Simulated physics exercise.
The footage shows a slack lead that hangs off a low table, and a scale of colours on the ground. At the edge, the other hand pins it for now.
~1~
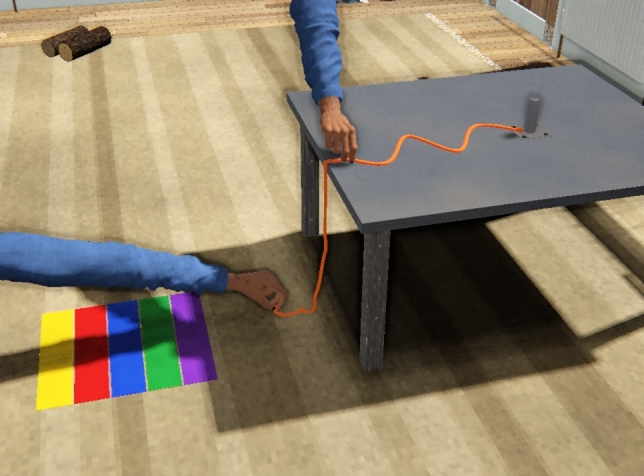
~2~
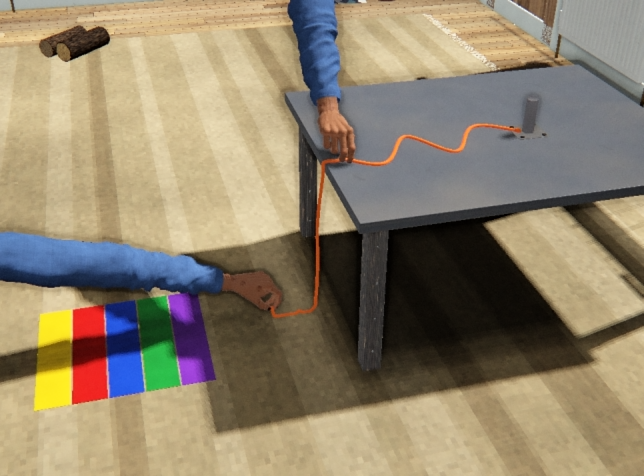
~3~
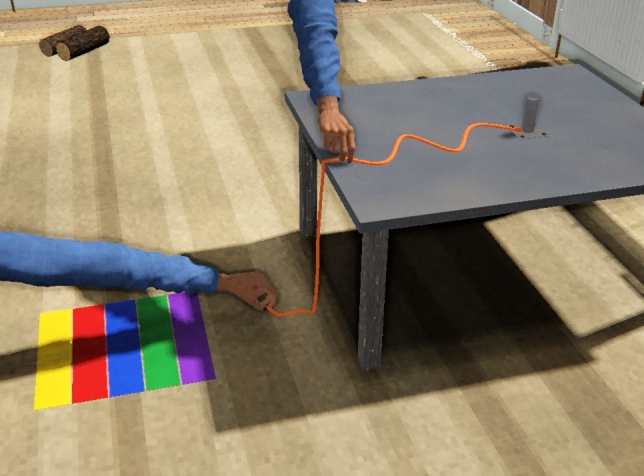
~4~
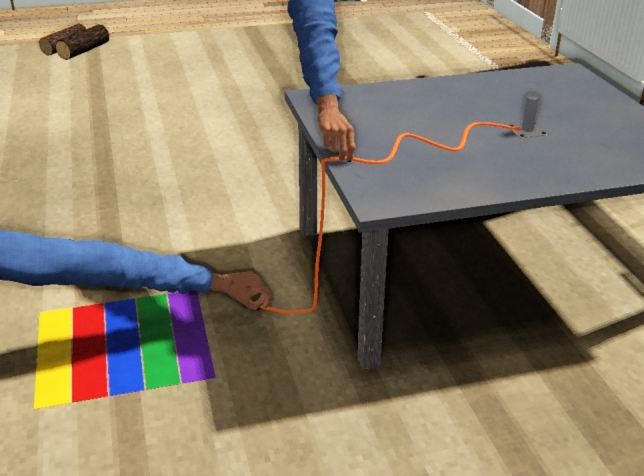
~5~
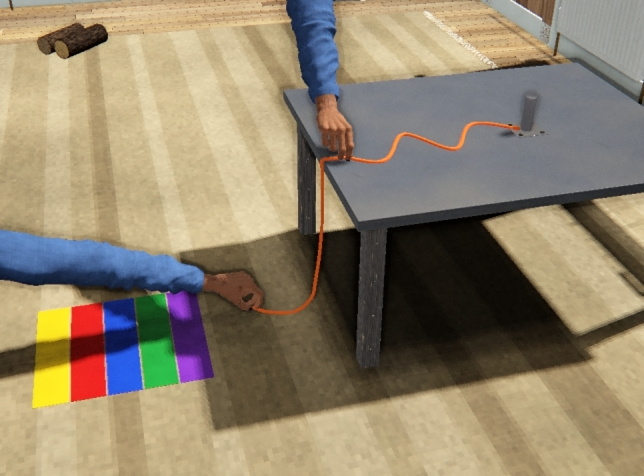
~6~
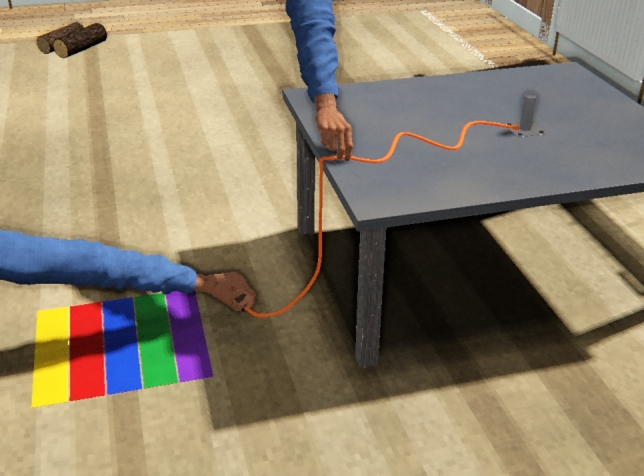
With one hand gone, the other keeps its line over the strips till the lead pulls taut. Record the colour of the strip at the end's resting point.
Resting point: Yellow strip.
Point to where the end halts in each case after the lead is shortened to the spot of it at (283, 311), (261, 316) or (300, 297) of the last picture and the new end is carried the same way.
Close to (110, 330) first, close to (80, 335) next, and close to (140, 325) last.
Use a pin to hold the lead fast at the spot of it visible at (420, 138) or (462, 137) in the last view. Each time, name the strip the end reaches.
You'd see blue the first time and red the second.
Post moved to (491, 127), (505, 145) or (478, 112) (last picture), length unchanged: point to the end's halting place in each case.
First close to (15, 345), next close to (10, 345), last close to (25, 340).
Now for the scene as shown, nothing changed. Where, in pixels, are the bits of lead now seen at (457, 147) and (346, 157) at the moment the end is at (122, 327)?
Around (418, 141) and (305, 216).
Early on, end near (122, 327); over blue.
Midway, end near (79, 333); over red.
At the end of the slack, end near (53, 337); over yellow. It gets as far as the yellow strip.
